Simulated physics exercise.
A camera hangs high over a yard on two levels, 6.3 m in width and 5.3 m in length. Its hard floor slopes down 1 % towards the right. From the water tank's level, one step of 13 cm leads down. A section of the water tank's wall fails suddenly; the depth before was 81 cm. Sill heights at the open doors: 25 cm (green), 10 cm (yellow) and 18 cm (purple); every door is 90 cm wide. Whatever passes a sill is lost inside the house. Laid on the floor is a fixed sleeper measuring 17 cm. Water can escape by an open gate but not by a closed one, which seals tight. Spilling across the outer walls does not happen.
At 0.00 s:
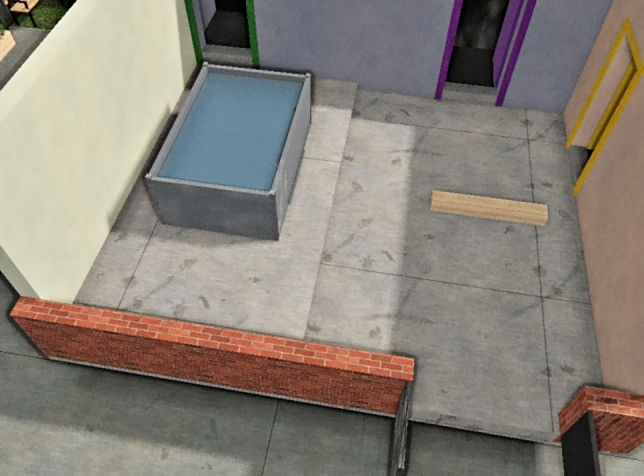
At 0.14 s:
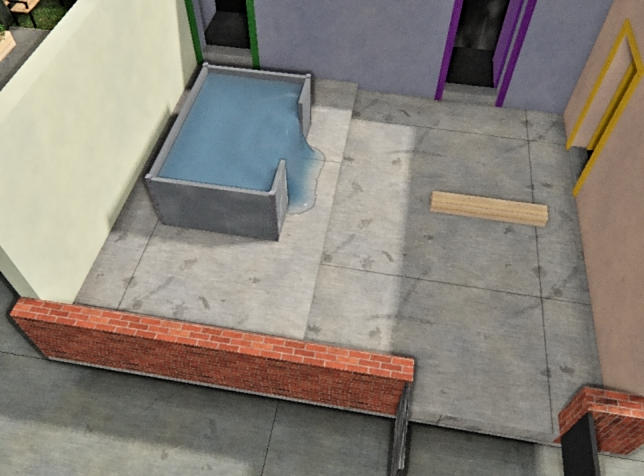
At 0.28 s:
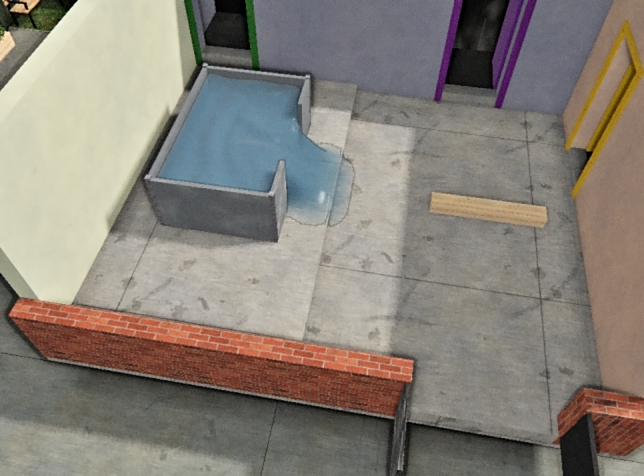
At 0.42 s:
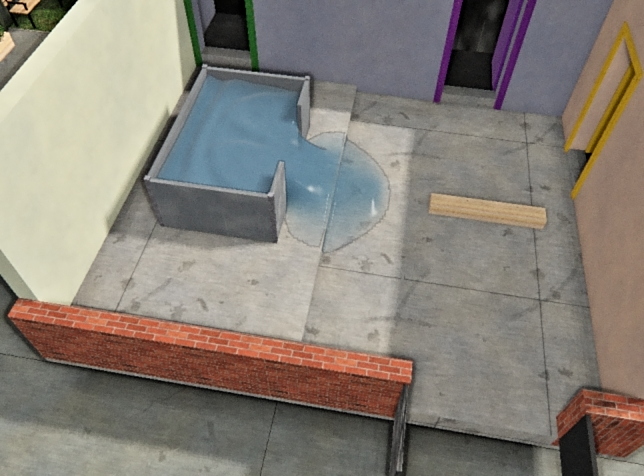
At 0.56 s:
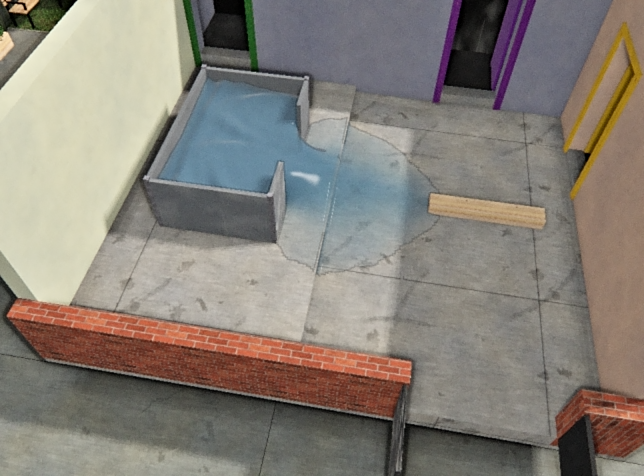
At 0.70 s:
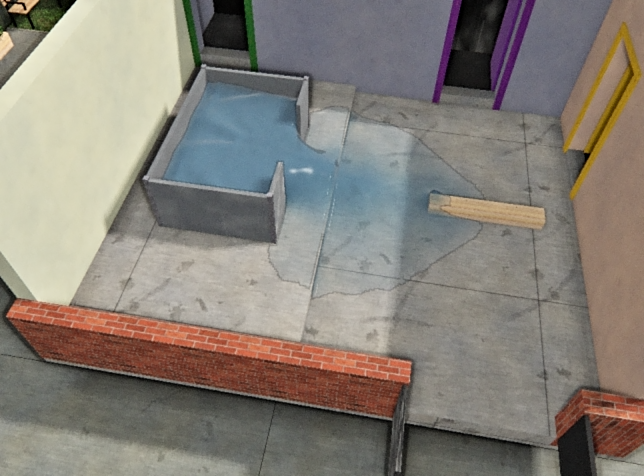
The footage shows a grey tank of still water in a walled yard before part of its right wall gives way, and water pours through the gap, spreading rightward across the concrete floor and around the near end of a wooden plank.
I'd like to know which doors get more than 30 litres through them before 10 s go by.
Green door: Holds, yellow door: Floods, purple door: Holds.
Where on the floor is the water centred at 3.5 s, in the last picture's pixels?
The water is centred near (394, 206).
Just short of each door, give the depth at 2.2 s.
Readings (cm): Green = 0; yellow = 26; purple = 11.
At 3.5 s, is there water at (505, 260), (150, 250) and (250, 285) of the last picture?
Going through the three points: Awash, then not yet touched, then not yet touched.
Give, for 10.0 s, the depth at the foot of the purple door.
It's about 10.5 cm.
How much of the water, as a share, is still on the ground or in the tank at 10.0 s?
Still there: Roughly 66 %.
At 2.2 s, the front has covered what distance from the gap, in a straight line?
I'd say around 5.0 m from the gap.
After 1.4 s water covers 50 % of the floor and is deepest (40 cm) near (300, 180); green door not reached, yellow door 15 cm at the sill, 9 L in, purple door 1 cm at the sill, 0 L in.
After 2.2 s water covers 60 % of the floor and is deepest (47 cm) near (600, 408); green door not reached, yellow door 26 cm at the sill, 113 L in, purple door 11 cm at the sill, 0 L in.
After 3.5 s water covers 60 % of the floor and is deepest (28 cm) near (519, 174); green door not reached, yellow door 22 cm at the sill, 242 L in, purple door 13 cm at the sill, 0 L in.
After 6.0 s water covers 65 % of the floor and is deepest (18 cm) near (567, 180); green door not reached, yellow door 16 cm at the sill, 350 L in, purple door 13 cm at the sill, 0 L in.
After 10.0 s water covers 65 % of the floor and is deepest (15 cm) near (602, 424); green door not reached, yellow door 13 cm at the sill, 380 L in, purple door 10 cm at the sill, 0 L in.
